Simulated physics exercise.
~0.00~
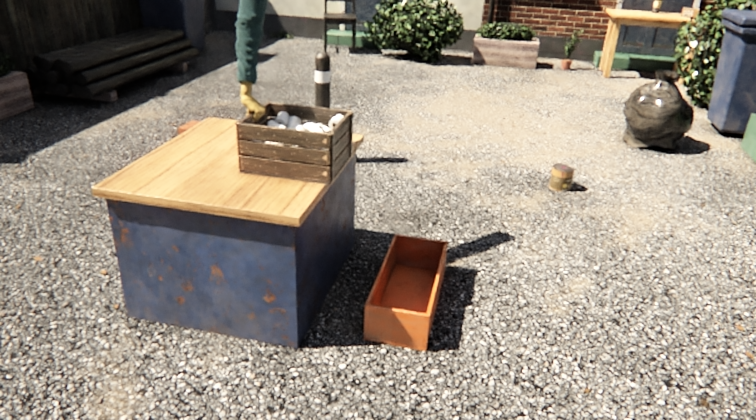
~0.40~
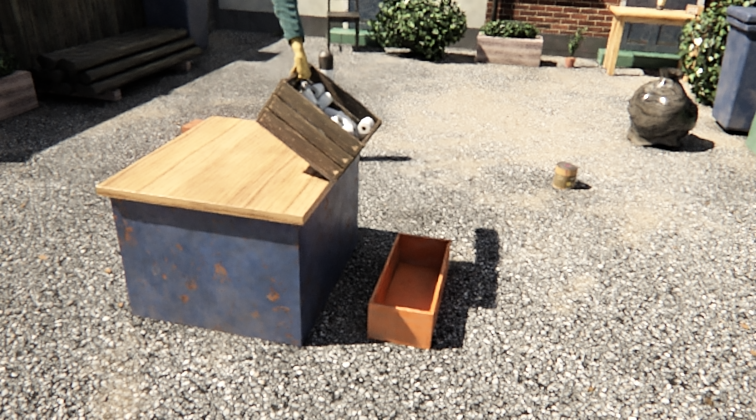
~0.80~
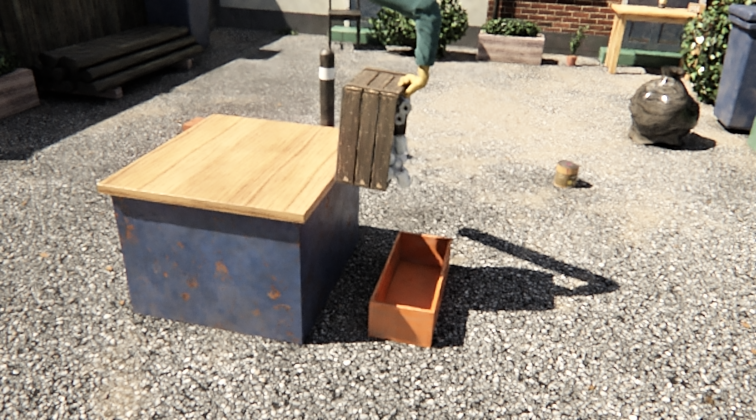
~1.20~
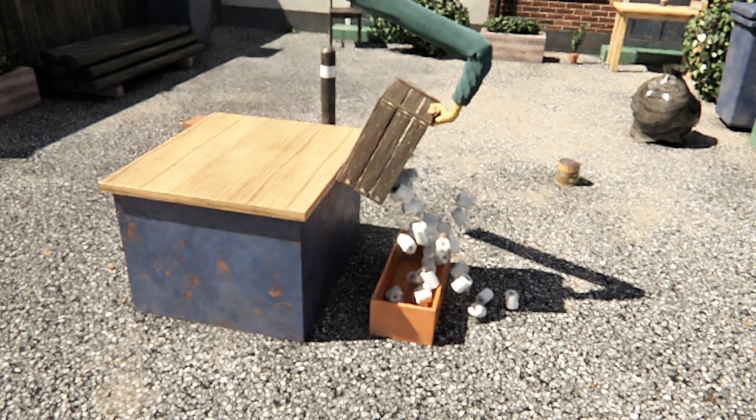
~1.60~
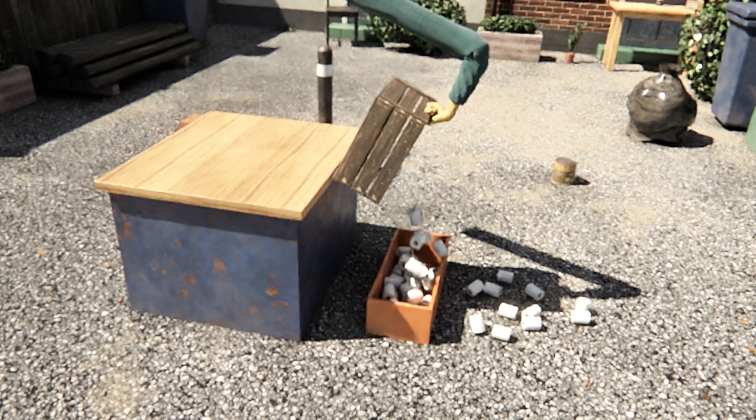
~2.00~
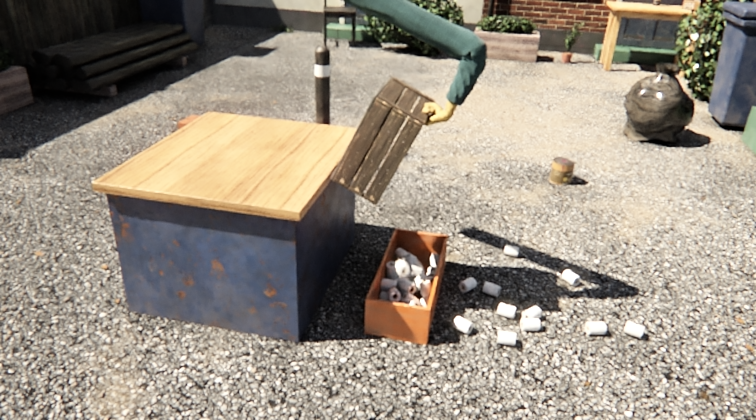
The clip opens on a sunlit gravel yard, where a dark wooden crate full of small white rolls sits on a bench with an orange trough on the ground beside it. A green-sleeved arm with a yellow hand lifts and tilts the crate toward the right. It swings the crate out past the bench edge and tips it beyond upright, so the rolls begin to spill. They tumble down in a cluster, some into the trough and others onto the gravel. The crate hangs steeply tipped as the last rolls drop, leaving most in the trough and several scattered to its right.
